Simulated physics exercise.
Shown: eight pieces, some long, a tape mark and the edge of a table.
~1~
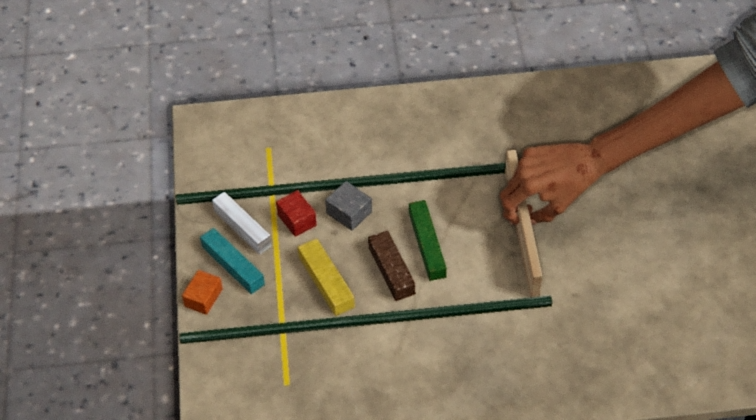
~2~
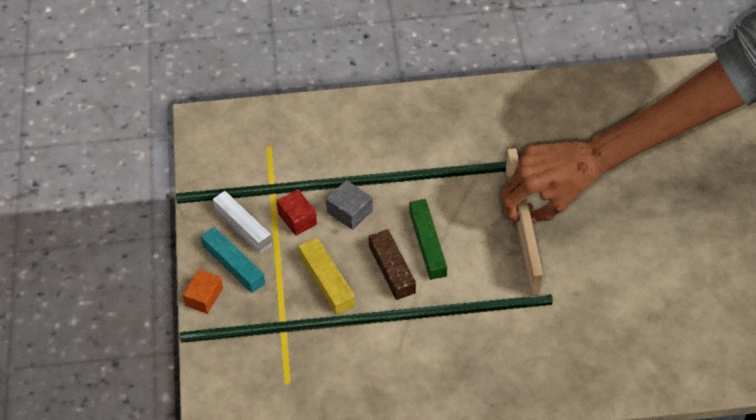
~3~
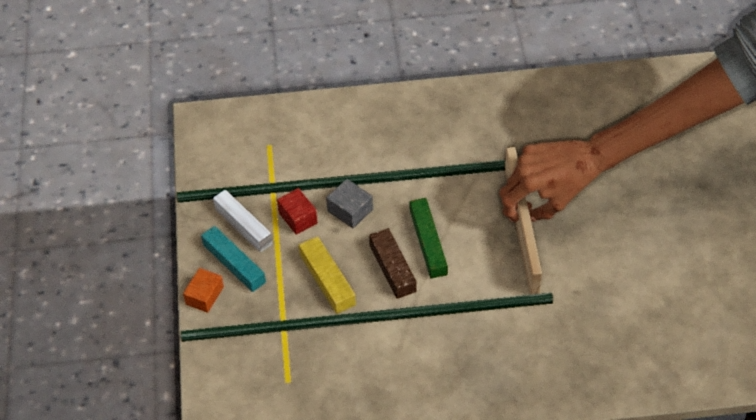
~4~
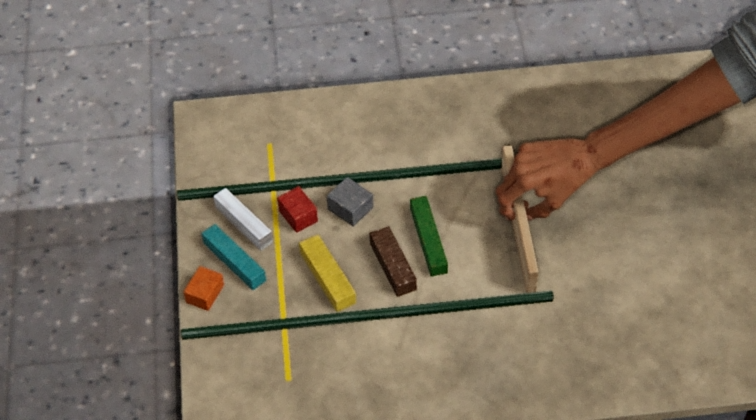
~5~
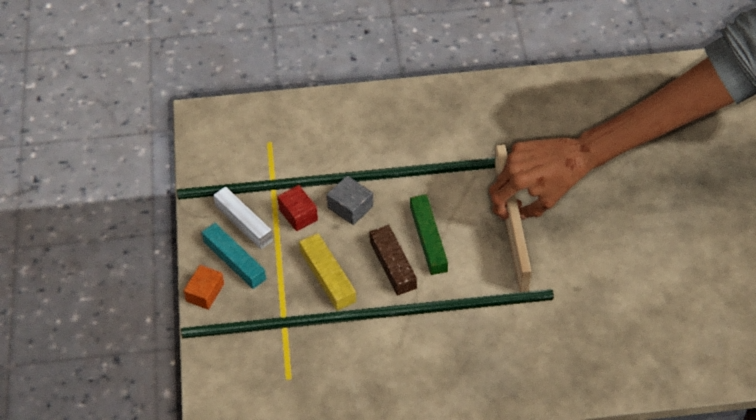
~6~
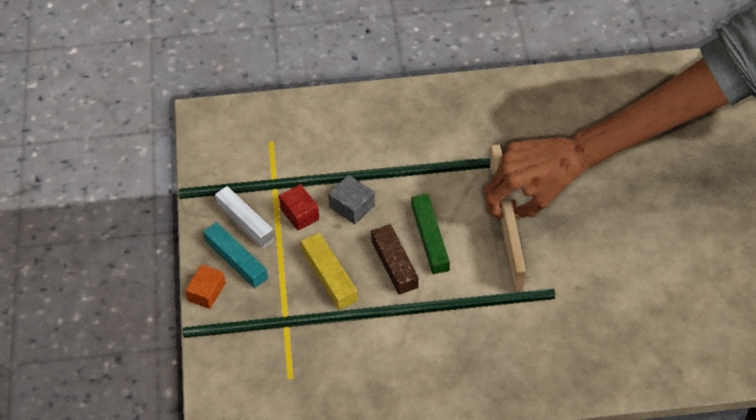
A hand reaches in from the upper right over a tan tabletop above a grey speckled floor, seen from a high angle by a nearly still camera. It grips an upright pale wooden board between two dark green rails, with orange, turquoise and white blocks left of a yellow line and red, grey, yellow, brown and green ones right. The hand slides the board slightly left while the blocks stay put.
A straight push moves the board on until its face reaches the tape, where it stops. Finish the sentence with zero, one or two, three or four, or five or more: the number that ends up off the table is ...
The number that ends up off the table is zero.
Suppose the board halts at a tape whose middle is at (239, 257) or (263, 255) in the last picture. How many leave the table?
Counts per try: 3 and 1.
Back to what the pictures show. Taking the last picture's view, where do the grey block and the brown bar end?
In order, first (260, 198), then (253, 276).
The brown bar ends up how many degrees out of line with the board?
I'd estimate about 0 degrees.
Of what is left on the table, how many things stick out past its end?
1.
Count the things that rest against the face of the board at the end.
2.
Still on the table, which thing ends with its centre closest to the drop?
The orange block finishes closest.
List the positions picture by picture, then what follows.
The first frame shows orange block (203, 292); turquoise bar (232, 261); white stick (242, 223); board (523, 223); tape (277, 259).
The second frame shows turquoise bar (233, 260); board (524, 221).
The third frame shows white stick (243, 221); green bar (428, 238).
The fourth frame shows orange block (204, 288); yellow bar (327, 273).
The fifth frame shows turquoise bar (234, 255); brown bar (393, 260).
The sixth frame shows orange block (206, 287); turquoise bar (235, 255); white stick (245, 217); board (507, 218); tape (280, 253).
Soon after, none off yet; orange block at rest near (206, 287); turquoise bar at rest near (235, 255); white stick at rest near (245, 217).
Then, none off yet; orange block at rest near (206, 287); turquoise bar moving near (225, 255); white stick moving near (238, 219).
At rest, the number that fall off is zero.
